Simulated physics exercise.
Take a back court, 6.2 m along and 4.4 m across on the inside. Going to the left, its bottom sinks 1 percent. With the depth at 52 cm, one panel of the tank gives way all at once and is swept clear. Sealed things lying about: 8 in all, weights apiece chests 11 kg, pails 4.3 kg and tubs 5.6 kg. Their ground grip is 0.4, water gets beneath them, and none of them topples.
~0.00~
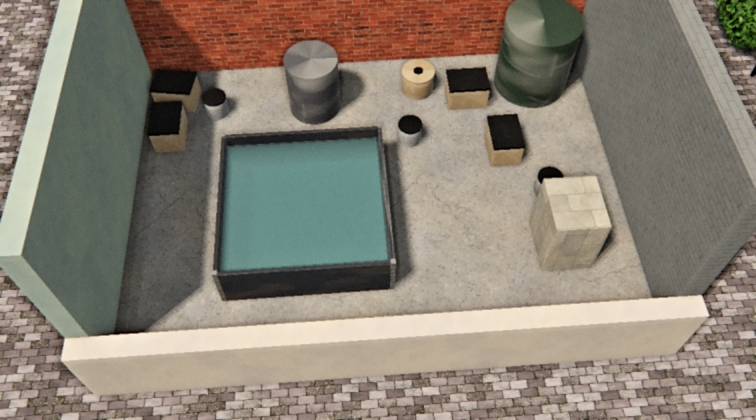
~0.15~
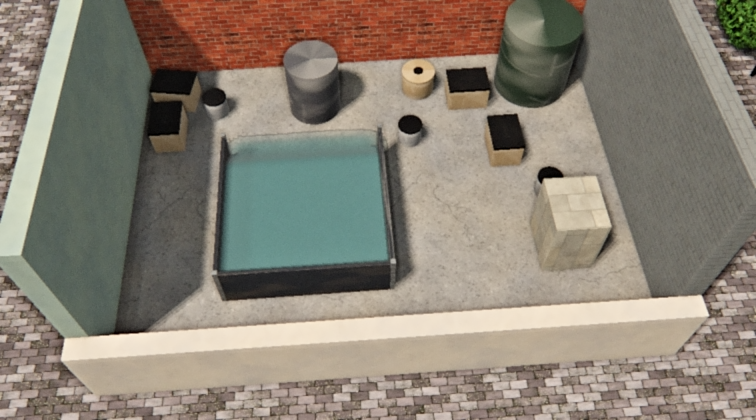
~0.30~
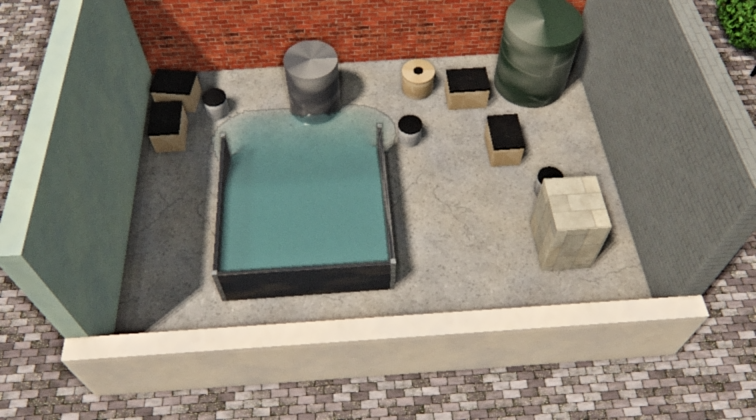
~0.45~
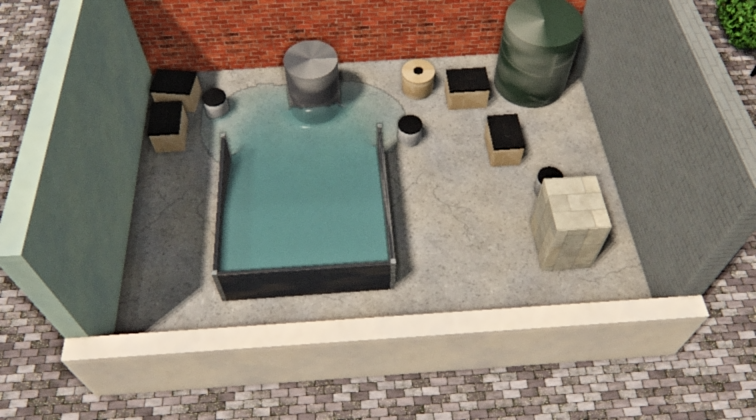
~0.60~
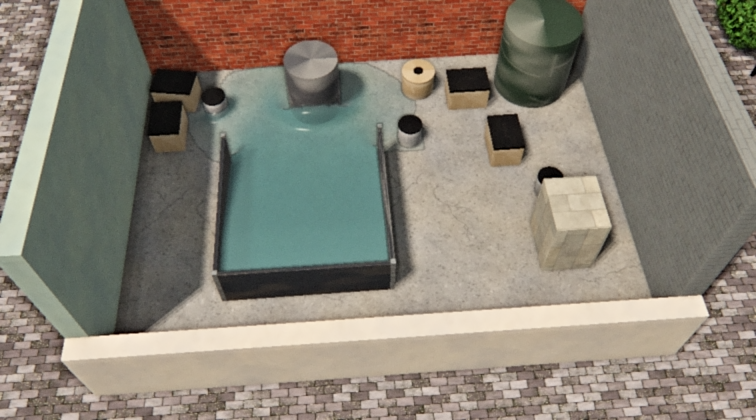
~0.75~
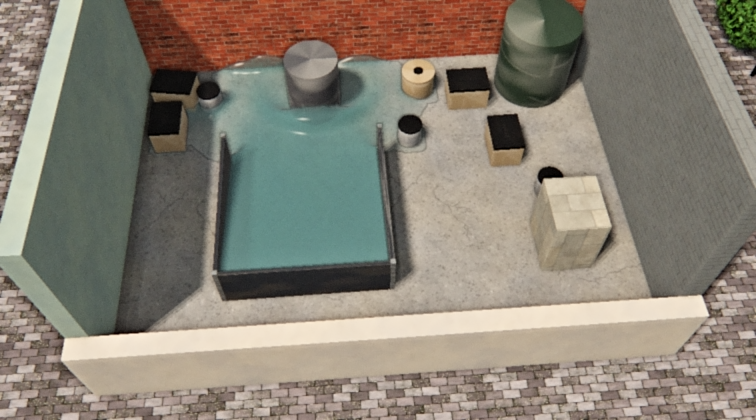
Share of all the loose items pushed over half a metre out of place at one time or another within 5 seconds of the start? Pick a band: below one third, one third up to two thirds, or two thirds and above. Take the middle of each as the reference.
The share is two thirds and above.
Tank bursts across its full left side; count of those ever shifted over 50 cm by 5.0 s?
Then 4.
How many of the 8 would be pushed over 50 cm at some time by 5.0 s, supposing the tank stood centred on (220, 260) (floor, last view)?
That would give 7.
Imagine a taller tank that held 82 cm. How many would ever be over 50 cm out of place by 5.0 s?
It would come to 8 of them.
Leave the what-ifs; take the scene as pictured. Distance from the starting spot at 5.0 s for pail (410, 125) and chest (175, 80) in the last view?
Distances: 120 cm; 350 cm.
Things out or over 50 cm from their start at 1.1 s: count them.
I make it 1.
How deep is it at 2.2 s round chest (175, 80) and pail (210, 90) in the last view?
First about 18 cm, second about 38 cm.
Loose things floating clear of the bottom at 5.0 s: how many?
Total: 5.
After 1.1 s 1 of 8 are over 50 cm from their spots; 1 afloat.
After 2.2 s 3 of 8 are over 50 cm from their spots; 3 afloat.
After 3.5 s 5 of 8 are over 50 cm from their spots; 3 afloat.
After 5.0 s 6 of 8 are over 50 cm from their spots, and 7 have been at some point; 5 afloat.
